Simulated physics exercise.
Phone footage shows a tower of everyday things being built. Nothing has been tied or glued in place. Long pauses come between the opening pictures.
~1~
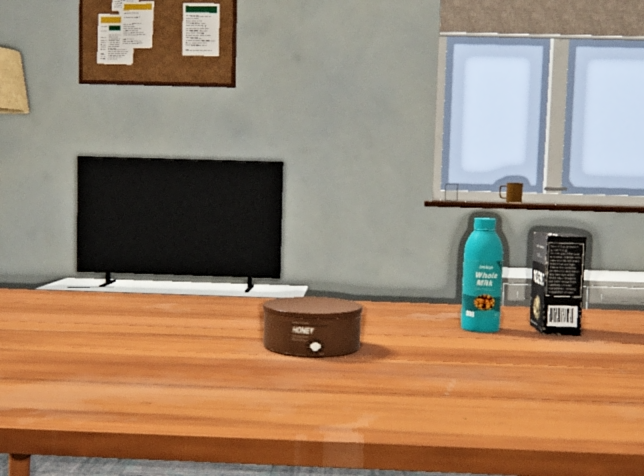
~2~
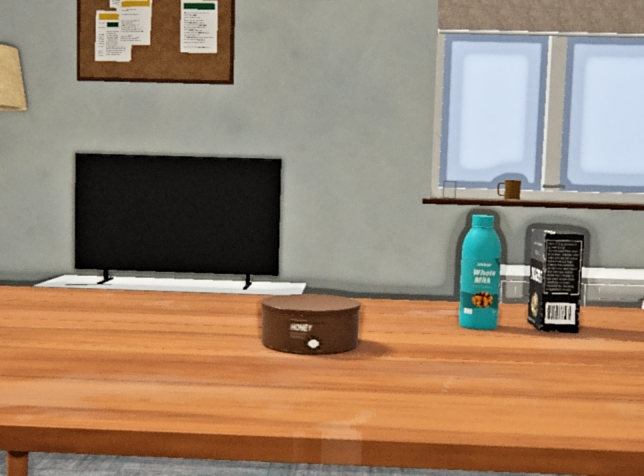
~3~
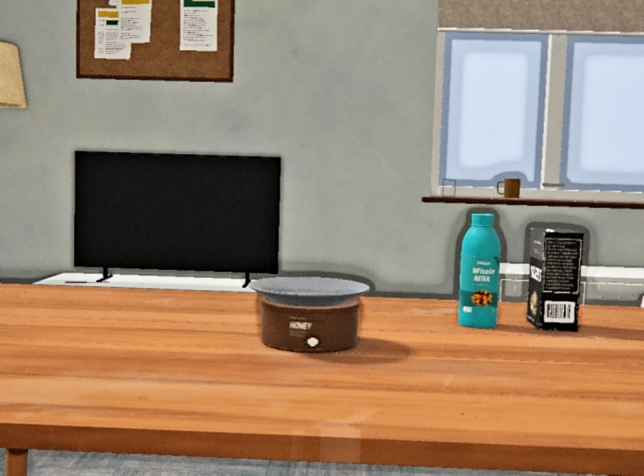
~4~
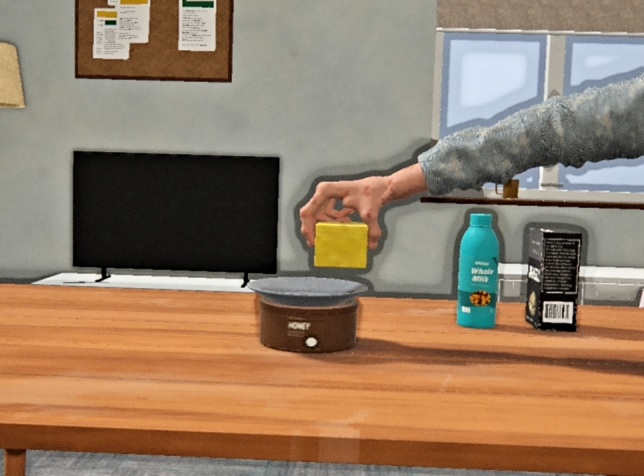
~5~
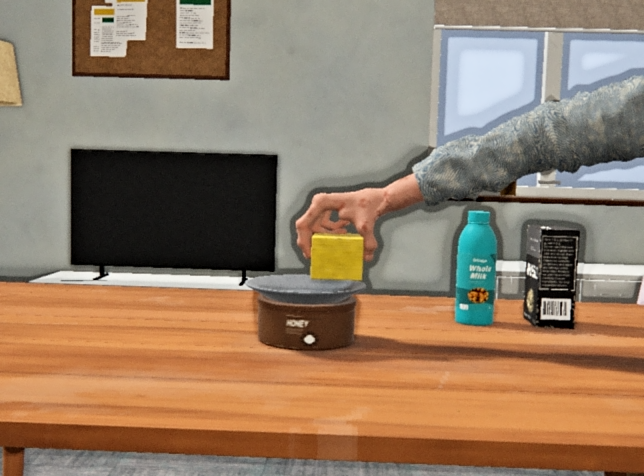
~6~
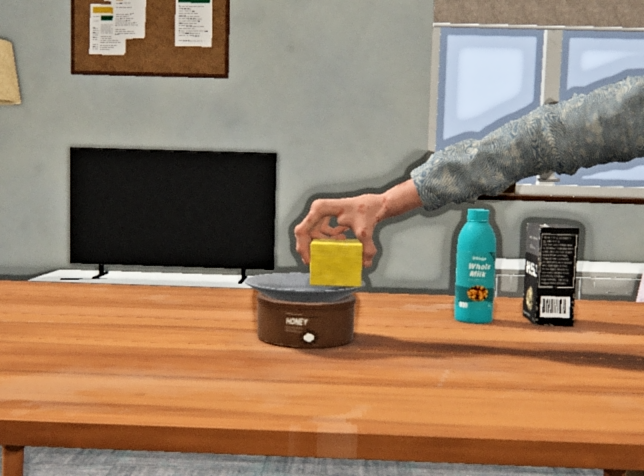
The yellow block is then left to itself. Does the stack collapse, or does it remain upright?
It stays put.
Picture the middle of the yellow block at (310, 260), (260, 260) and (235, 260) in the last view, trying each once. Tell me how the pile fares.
First the pile remains standing, second it remains standing, third it topples.
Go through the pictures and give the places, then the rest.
In the first picture, the last thing is not in view yet; black carton (557, 283).
In the second picture, the last thing is not in view yet; brown tub (310, 323).
In the third picture, the last thing is not in view yet; black carton (554, 278).
The fourth picture shows on its way; yellow block (342, 244); brown tub (308, 321).
The fifth picture shows on its way; yellow block (337, 256); black carton (551, 276).
The sixth picture shows in place under the hand; yellow block (336, 262); brown tub (306, 317).
Then, 0.20 s later than the last frame, all is still.
Then, 0.40 s later than the last frame, yellow block resting near (336, 262).
When it is over, all 5 as before. End places, in pixels of the last picture, yellow block near (336, 262). The pile stays up.
